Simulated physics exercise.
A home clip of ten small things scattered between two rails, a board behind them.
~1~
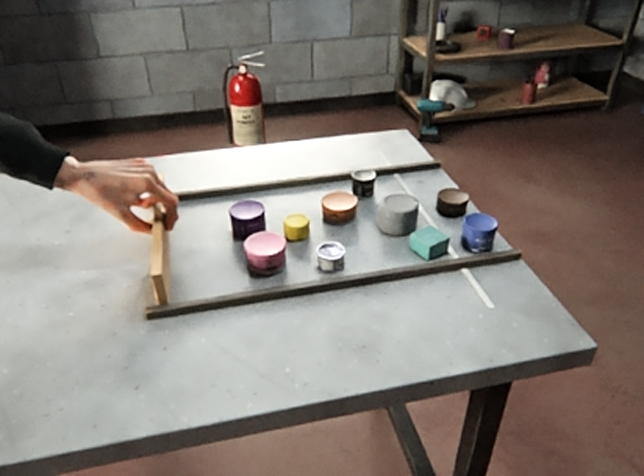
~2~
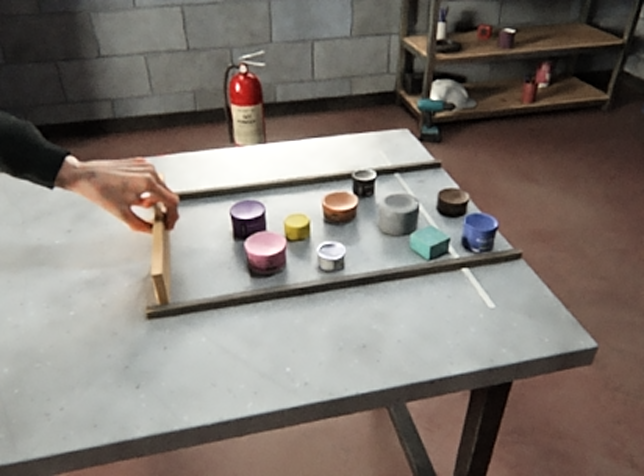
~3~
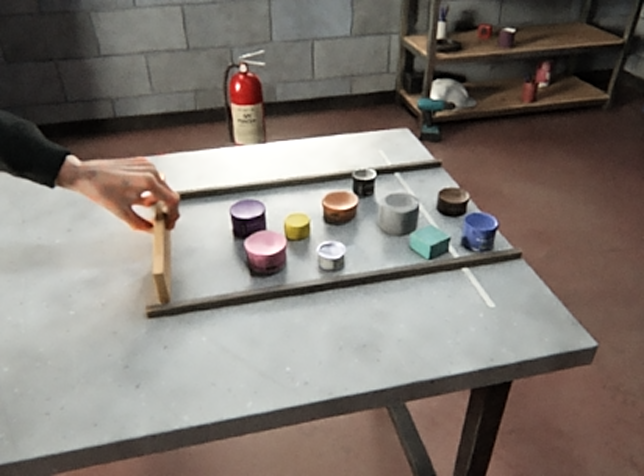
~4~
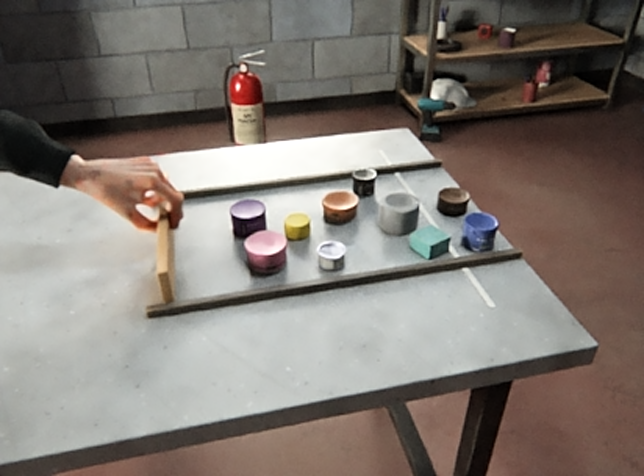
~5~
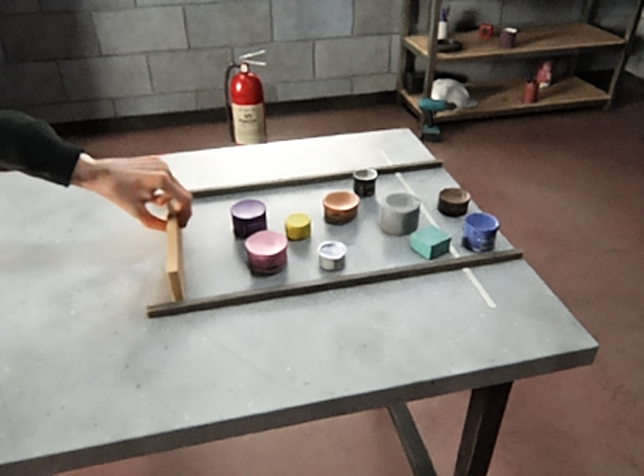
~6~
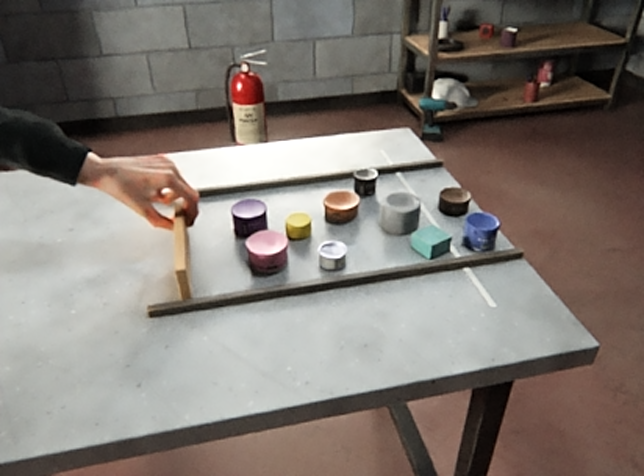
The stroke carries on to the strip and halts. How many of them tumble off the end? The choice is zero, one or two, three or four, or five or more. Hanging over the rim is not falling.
Outcome: The number that fall off is one or two.
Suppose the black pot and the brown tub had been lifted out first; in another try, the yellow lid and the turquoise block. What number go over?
The counts: 1 and 1.
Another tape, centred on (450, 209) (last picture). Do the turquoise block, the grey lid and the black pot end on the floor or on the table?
The turquoise block falls; the grey lid drops off; the black pot stays on.
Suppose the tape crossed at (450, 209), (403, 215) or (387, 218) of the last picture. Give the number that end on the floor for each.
In that order 5, 0 and 0.
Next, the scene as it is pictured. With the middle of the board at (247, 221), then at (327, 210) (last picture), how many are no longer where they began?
2 and 5.
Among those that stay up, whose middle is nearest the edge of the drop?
The orange tin ends nearest.
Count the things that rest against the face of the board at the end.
5 of them.
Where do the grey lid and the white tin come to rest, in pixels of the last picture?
The grey lid stops around (474, 204); the white tin around (470, 246).
Early on, none off yet; brown tub at rest near (454, 201); blue tub at rest near (480, 232); turquoise block at rest near (431, 242).
A while later, none off yet; brown tub moving near (462, 200); blue tub moving near (491, 233); turquoise block travelled about its own width near (462, 243).
Finally, the number that fall off is one or two; lost, blue tub and brown tub.
